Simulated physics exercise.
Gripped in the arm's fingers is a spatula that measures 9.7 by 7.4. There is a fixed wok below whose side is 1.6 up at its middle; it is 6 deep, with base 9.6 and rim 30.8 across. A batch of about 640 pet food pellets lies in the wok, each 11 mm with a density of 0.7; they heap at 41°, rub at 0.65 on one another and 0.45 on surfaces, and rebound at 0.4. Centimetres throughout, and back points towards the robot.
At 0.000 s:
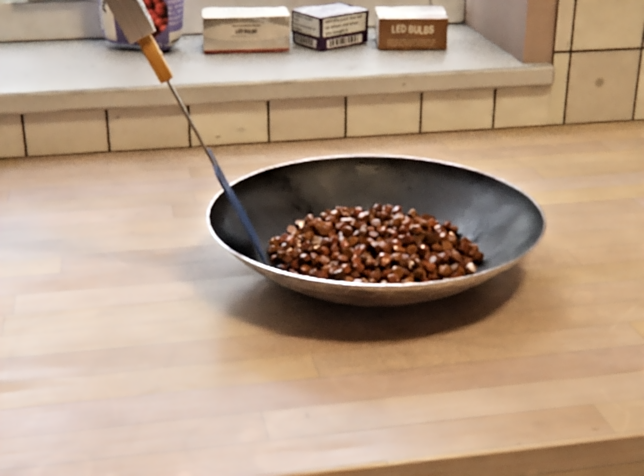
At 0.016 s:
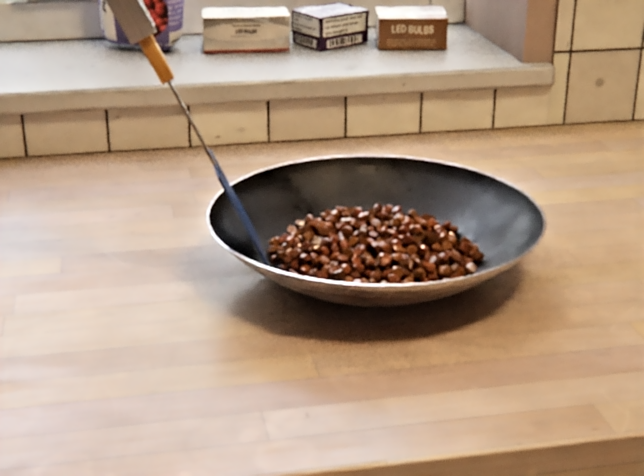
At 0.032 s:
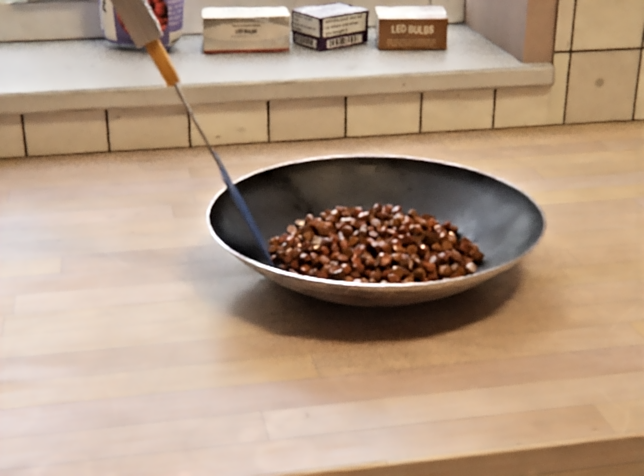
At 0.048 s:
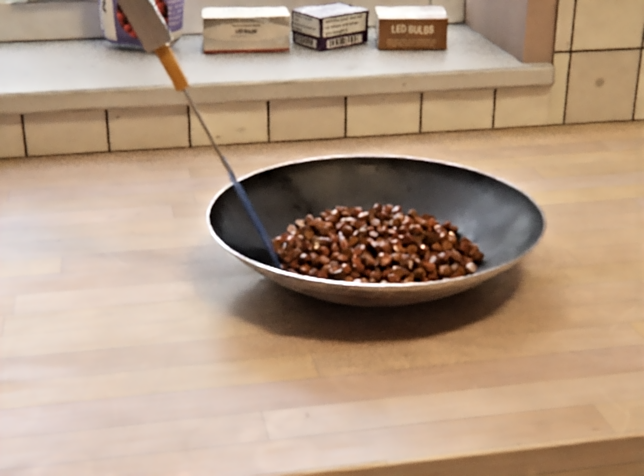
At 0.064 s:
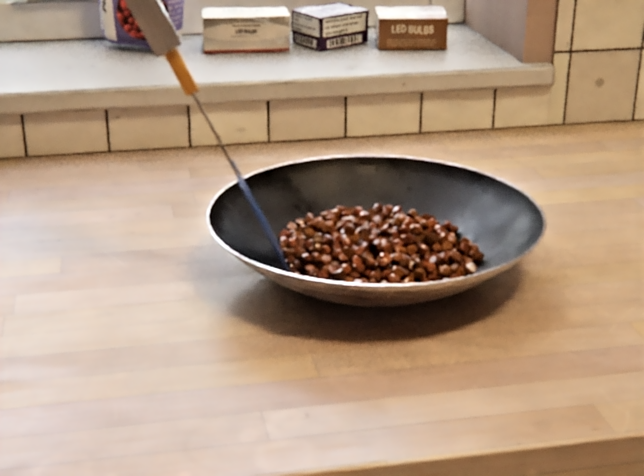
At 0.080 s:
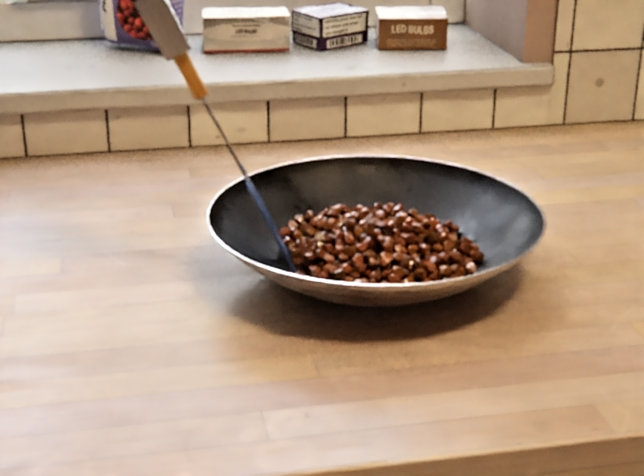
A spatula slides slightly rightward inside a dark wok, nudging the heap of brown pellets.
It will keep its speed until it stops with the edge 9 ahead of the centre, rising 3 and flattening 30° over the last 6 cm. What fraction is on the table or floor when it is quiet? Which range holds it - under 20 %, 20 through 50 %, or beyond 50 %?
The range under 20 % holds it.
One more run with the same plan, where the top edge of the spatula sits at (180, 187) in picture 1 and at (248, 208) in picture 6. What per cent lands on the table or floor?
Off the vessel, on the table or floor: Some 20 percent.
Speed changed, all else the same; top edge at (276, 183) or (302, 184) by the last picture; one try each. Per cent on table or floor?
Respectively, around 25 and 30 per cent.
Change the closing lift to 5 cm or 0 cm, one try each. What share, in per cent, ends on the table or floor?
Result, in order: Approx. 5 % and 10 %.
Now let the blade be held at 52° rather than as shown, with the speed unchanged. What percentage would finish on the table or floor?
Estimate: Approx. 5 %.
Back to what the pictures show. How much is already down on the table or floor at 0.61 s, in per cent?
My estimate is roughly 5 %.
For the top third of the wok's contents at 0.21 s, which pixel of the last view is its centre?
I'd point to about (443, 230).
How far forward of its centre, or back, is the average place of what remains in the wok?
I'd say it's roughly 6.0 cm toward the front.
After 0.21 s, sloping 65°, highest piece 6 above the table; 639 in the wok.
After 0.35 s, sloping 56°, highest piece 8 above the table; 636 in the wok, 3 on the blade or in flight.
After 0.61 s, sloping 35°, highest piece 7 above the table; 600 in the wok, 37 on the table or floor, 2 on the blade or in flight.
After 1.66 s, sloping 35°, highest piece 7 above the table; 599 in the wok, 40 on the table or floor.
At rest, 599 in the wok, 40 on the table or floor. That is 6 % on the table or floor.
